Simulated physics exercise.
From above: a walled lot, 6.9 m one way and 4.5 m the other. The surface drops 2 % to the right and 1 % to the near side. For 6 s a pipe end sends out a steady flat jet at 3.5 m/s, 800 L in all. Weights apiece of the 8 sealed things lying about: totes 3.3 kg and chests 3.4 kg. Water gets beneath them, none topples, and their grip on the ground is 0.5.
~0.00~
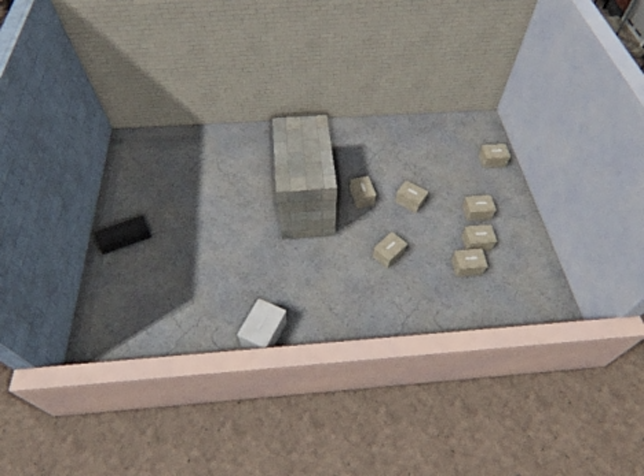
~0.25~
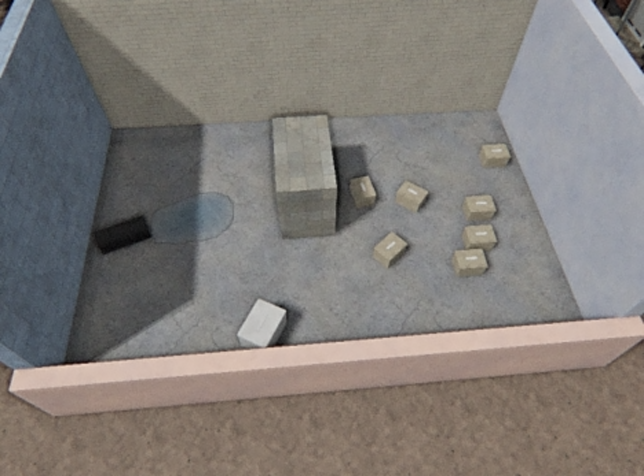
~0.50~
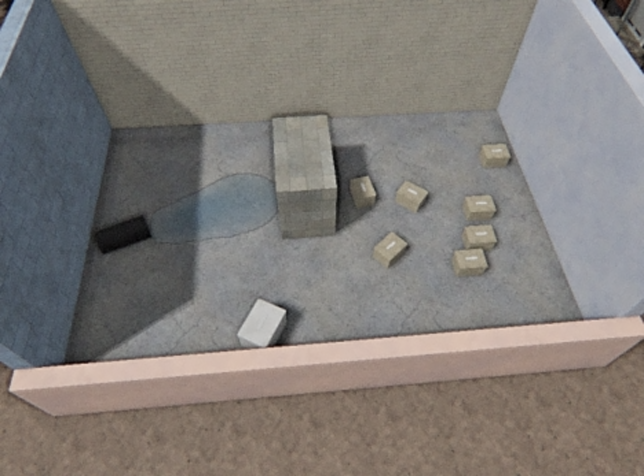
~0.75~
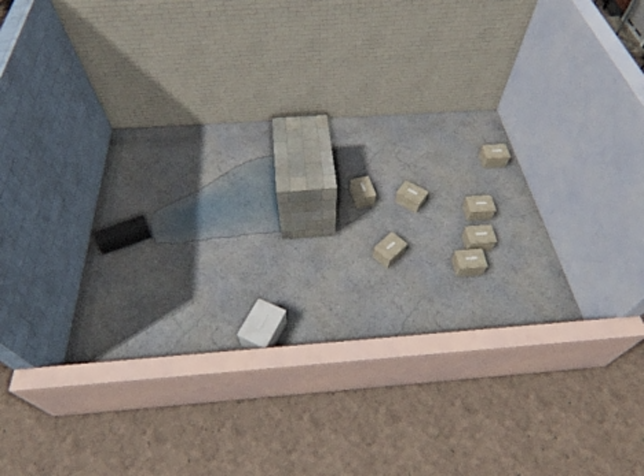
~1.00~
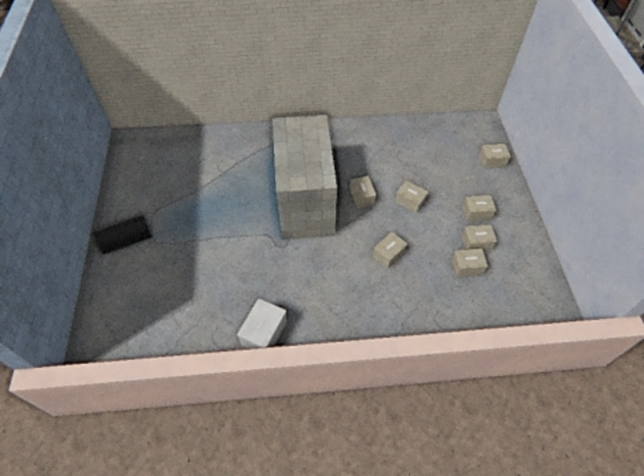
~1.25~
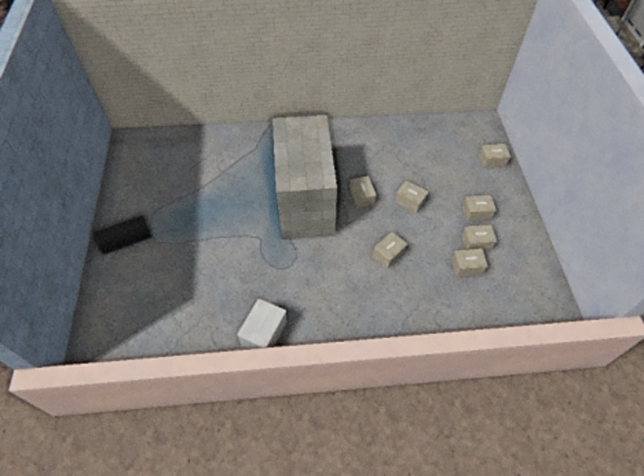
The clip opens on a walled lot seen from above, with a tall grey block, a pale box and several small tan boxes. Water issues from a dark pipe end at left, stretches rightward to the block, then widens along its face and bulges around its near corner, while the boxes stay still.
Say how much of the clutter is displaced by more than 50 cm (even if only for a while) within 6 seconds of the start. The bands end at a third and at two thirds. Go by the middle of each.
Share: Less than a third.
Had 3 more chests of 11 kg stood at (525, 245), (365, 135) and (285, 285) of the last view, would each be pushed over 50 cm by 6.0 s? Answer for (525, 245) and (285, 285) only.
In that order: Short of it, under.
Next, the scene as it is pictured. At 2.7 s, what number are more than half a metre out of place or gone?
I count 0.
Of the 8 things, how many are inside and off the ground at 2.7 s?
I count 0.
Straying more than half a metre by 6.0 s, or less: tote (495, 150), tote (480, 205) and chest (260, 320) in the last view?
In that order: More, short of it, less.
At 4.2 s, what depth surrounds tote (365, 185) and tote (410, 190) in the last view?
About 0 and 0 cm.
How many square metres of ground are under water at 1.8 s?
About 5.0 m2.
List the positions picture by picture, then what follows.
In the first picture, a tote at (363, 187), on the bottom; a tote at (481, 203) rests on the ground; 0.0 m2 under water; 0 of 8 have shifted.
In the second picture, a tote at (363, 187) rests on the ground; a tote at (481, 203), on the bottom; 0.9 m2 under water; 0 of 8 have shifted.
In the third picture, a tote at (363, 187) rests on the ground; a tote at (481, 203) rests on the ground; water covers 1.7 m2; 0 of 8 have shifted.
In the fourth picture, a tote at (363, 187), on the bottom; a tote at (481, 203) rests on the ground; 2.2 m2 under water; 0 of 8 have shifted.
In the fifth picture, a tote at (363, 187), on the bottom; a tote at (481, 203) rests on the ground; water covers 2.6 m2; 0 of 8 have shifted.
In the sixth picture, a tote at (363, 187) rests on the ground; a tote at (481, 203), on the bottom; water covers 3.4 m2; 0 of 8 have shifted.
After 1.8 s 0 of 8 are over 50 cm from their spots; 0 afloat.
After 2.7 s 0 of 8 are over 50 cm from their spots; 0 afloat.
After 4.2 s 0 of 8 are over 50 cm from their spots; 0 afloat.
After 6.0 s 1 of 8 are over 50 cm from their spots, and 1 have been at some point; 1 afloat.
